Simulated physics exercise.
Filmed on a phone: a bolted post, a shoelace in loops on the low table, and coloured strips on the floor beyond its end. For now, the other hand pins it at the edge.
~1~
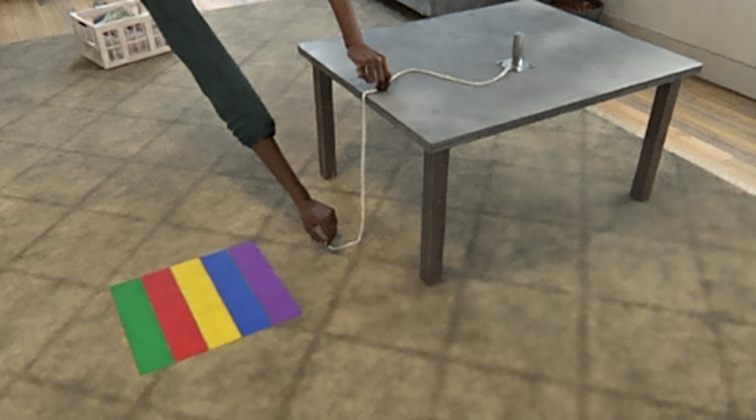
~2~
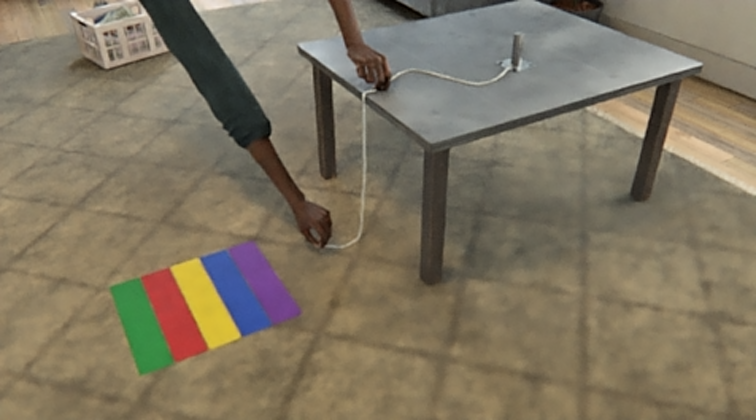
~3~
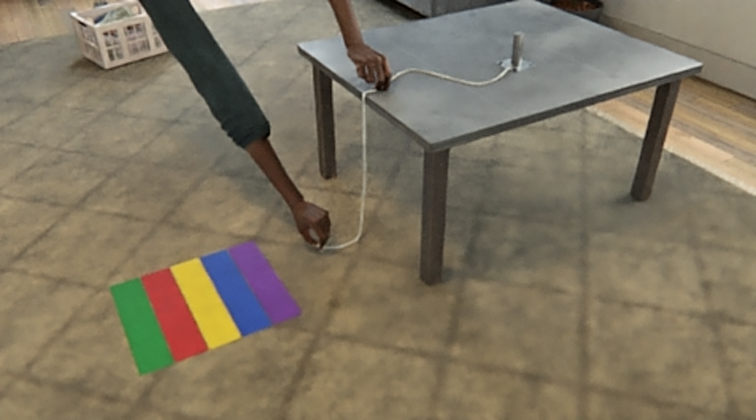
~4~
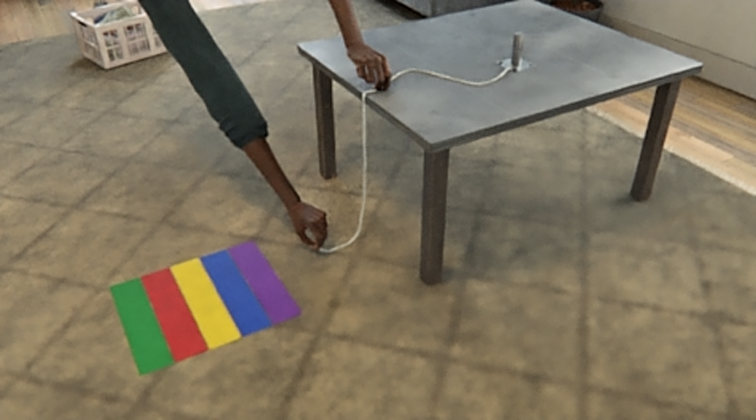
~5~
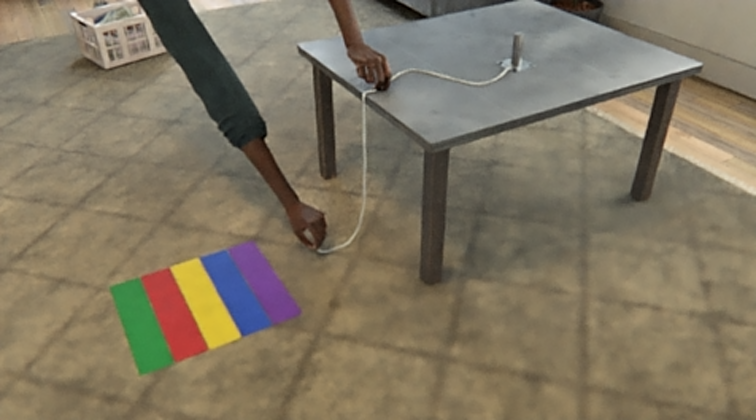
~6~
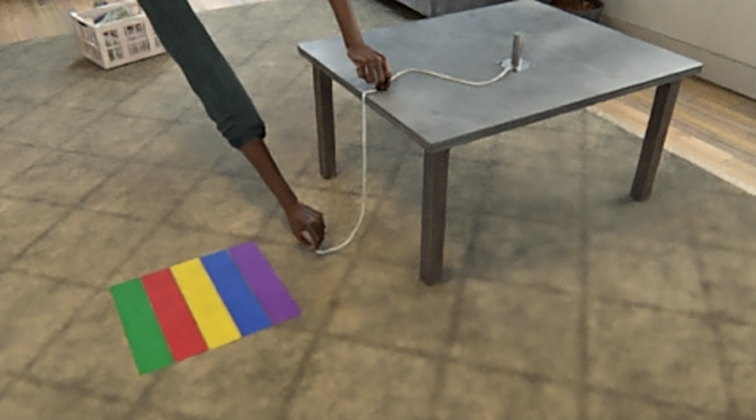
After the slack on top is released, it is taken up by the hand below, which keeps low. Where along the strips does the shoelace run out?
Over the red strip.
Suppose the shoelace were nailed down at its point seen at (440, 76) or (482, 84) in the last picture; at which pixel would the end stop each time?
First try near (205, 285), second near (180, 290).
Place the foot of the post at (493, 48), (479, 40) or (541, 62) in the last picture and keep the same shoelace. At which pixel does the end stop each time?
In order, it comes out close to (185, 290), (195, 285) and (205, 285).
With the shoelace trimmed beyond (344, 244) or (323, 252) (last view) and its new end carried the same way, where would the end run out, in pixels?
In order, around (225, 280) and (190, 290).
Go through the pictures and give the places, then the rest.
In the first picture, end (325, 243); purple (279, 304); blue (249, 315); yellow (218, 327); red (185, 339); green (151, 352).
In the second picture, end (320, 245); shoelace through (500, 77) (445, 77) (393, 78) (364, 114) (365, 176) (360, 230).
In the third picture, end (318, 246).
In the fourth picture, end (315, 247); shoelace through (500, 77) (445, 77) (393, 78) (364, 114) (365, 176) (359, 230).
In the fifth picture, end (314, 247).
In the sixth picture, end (313, 248); shoelace through (500, 77) (445, 77) (393, 78) (364, 114) (365, 176) (355, 230).
Soon after, end near (215, 281); over blue.
Then, end near (185, 291); over yellow.
At full stretch, end near (167, 297); over red. It gets as far as the red strip.
